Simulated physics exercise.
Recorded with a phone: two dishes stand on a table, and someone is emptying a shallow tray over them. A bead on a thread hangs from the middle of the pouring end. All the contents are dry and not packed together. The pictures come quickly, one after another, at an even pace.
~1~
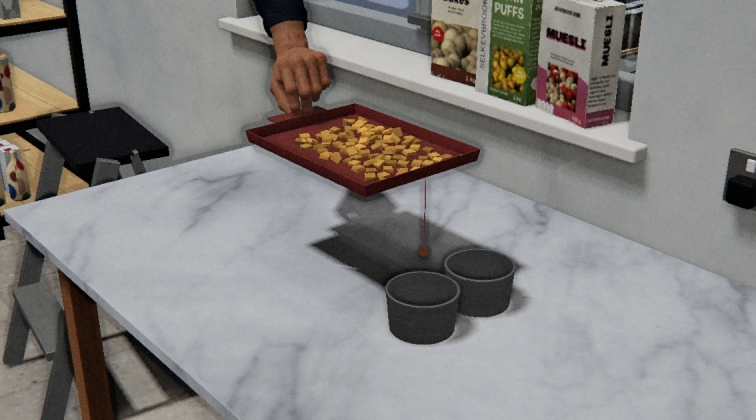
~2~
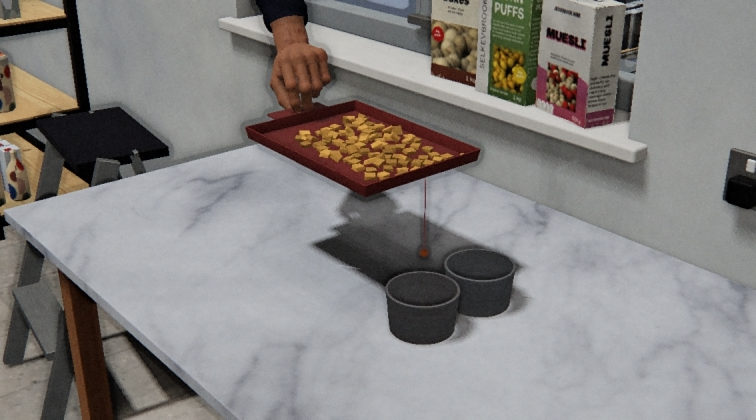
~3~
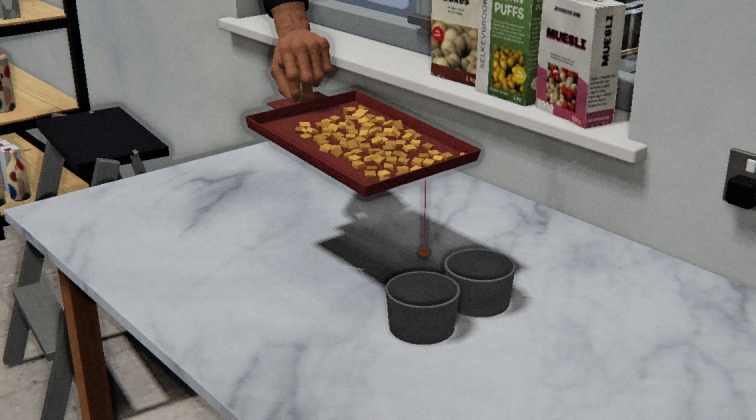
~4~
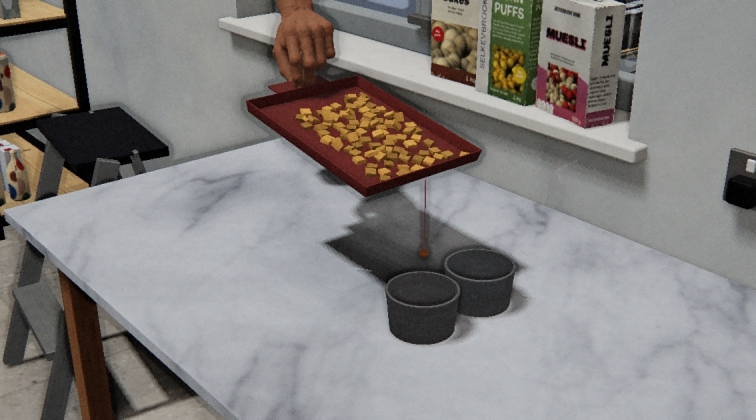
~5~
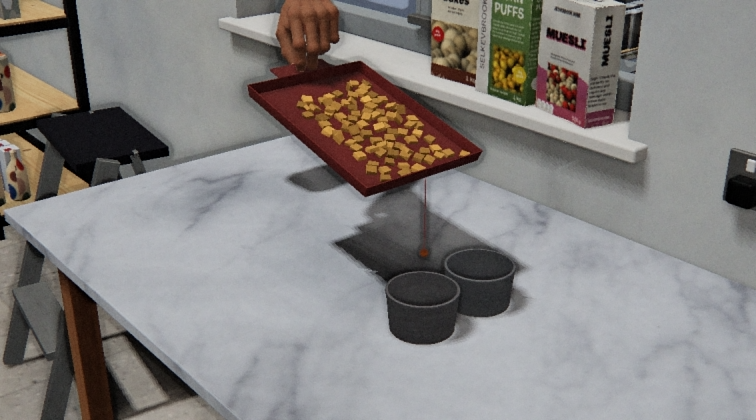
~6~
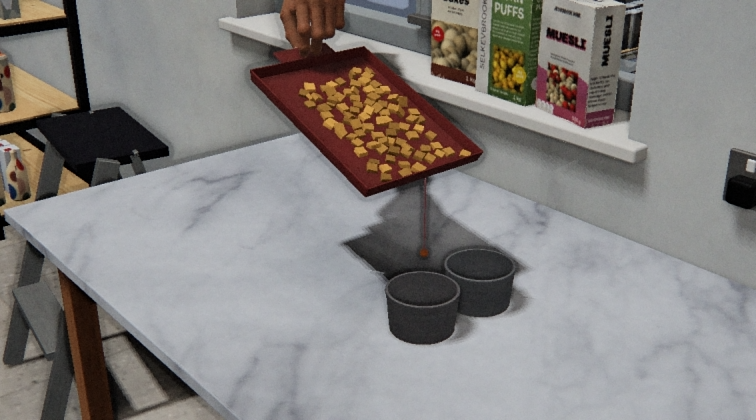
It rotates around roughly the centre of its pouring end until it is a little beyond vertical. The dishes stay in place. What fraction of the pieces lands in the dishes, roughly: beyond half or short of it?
Beyond half.
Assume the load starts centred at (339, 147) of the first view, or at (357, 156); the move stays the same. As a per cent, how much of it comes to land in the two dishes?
Shares: 70 % for the first, 80 % for the second.
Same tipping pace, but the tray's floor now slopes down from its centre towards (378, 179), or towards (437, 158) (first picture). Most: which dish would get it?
First place: The dish to the left; second place: The dish to the right.
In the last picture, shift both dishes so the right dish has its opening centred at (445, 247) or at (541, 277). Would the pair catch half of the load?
With the first shift the pair saves less than a half; with the second, less than a half.
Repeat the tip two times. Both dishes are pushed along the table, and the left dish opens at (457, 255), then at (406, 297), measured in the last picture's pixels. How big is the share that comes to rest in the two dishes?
It would be roughly 10 per cent, followed by roughly 70 per cent.
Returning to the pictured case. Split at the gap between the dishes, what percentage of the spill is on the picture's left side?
Estimate: About 50 percent.
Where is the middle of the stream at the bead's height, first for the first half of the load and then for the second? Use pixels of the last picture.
Near (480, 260) to start, and near (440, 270) afterwards.
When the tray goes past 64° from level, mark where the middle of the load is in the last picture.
The middle of the pieces lands at roughly (421, 145).
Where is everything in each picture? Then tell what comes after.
In the first picture, corners of the pouring end near (365, 184) and (477, 149), level; middle of the load near (377, 147), cereal squares; left dish near (447, 318); right dish near (504, 292); bead on its thread near (424, 253).
In the second picture, corners of the pouring end near (365, 184) and (477, 149), level; middle of the load near (377, 145).
In the third picture, corners of the pouring end near (366, 185) and (478, 149), tipped barely, level across its low end; middle of the load near (377, 141).
In the fourth picture, corners of the pouring end near (367, 185) and (479, 149), tipped a little, level across its low end; middle of the load near (378, 134).
In the fifth picture, corners of the pouring end near (368, 186) and (480, 150), tipped clearly, level across its low end; middle of the load near (380, 127).
In the sixth picture, corners of the pouring end near (368, 187) and (480, 151), tipped clearly, level across its low end; middle of the load near (382, 121); left dish near (447, 318); right dish near (504, 292).
Shortly afterwards, tray tipped steeply; all but a few on the tray; only a few in the air.
Next, tray tipped past a quarter turn; the bulk on the tray; a little in the left dish; a little in the right dish; a little outside both; only a few in the air.
Some moments later, tray tipped past a quarter turn; near a third in the left dish; near half in the right dish; near a quarter outside both.
In the end, tray tipped past a quarter turn; near a third in the left dish; near half in the right dish; near a quarter outside both.
